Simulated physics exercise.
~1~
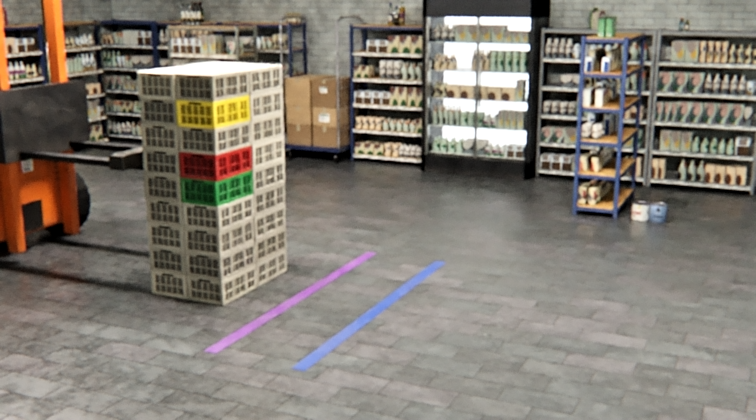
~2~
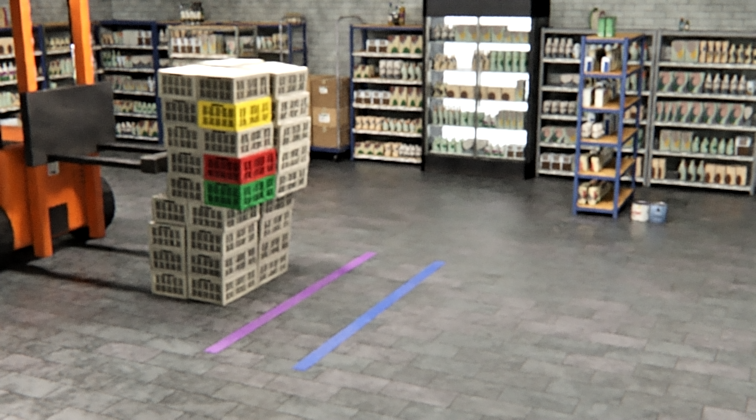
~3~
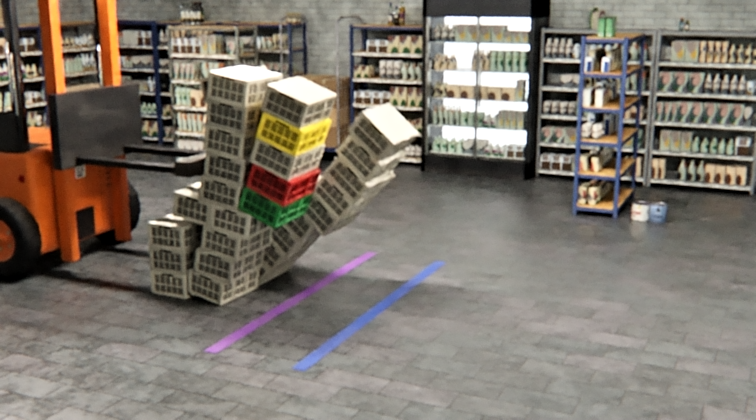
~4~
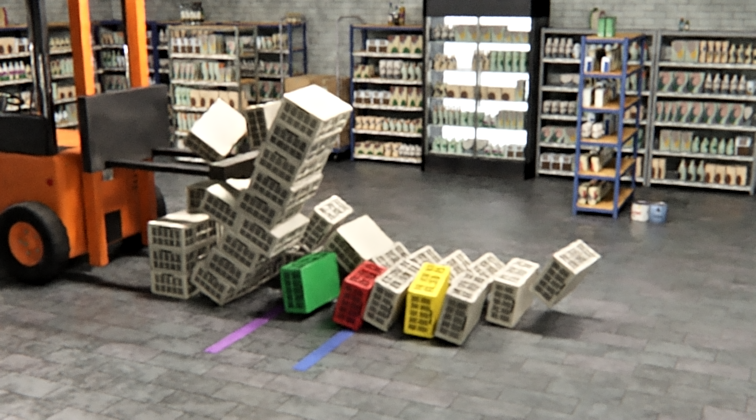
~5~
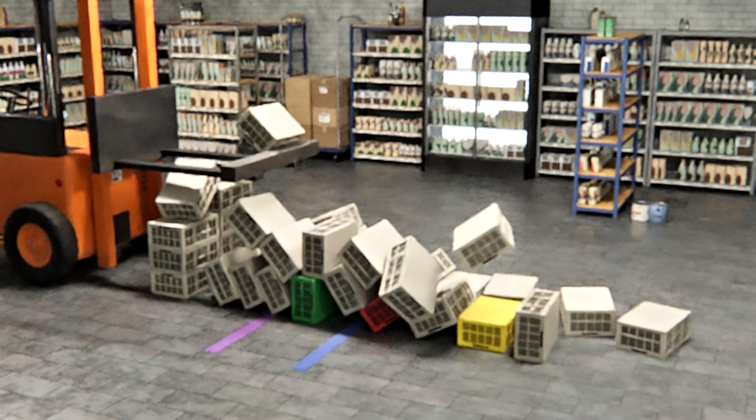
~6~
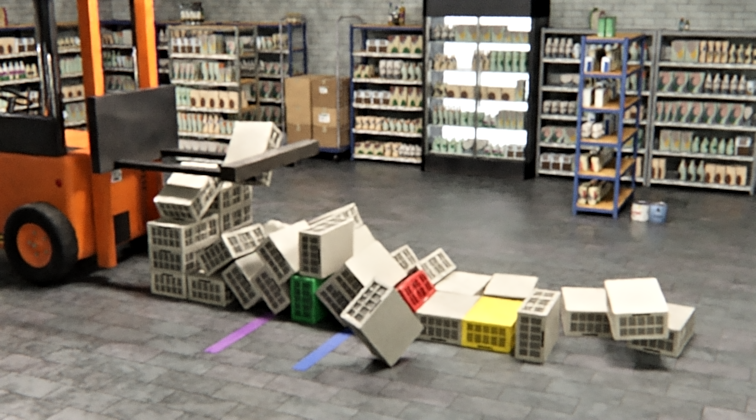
To begin with, a tall stack of pale crates, with one yellow, one red and one green, stands on a warehouse floor beside an orange lift truck. The truck drives in from the left, and the beam on its forks pushes the upper part of the stack to the right. The stack splits into leaning columns, which topple across the purple and blue lines. Crates tumble and spread over the floor as the beam moves further, then stops. Finally, the yellow and red crates lie upside down past the blue line, while the green one rests on its side short of it.
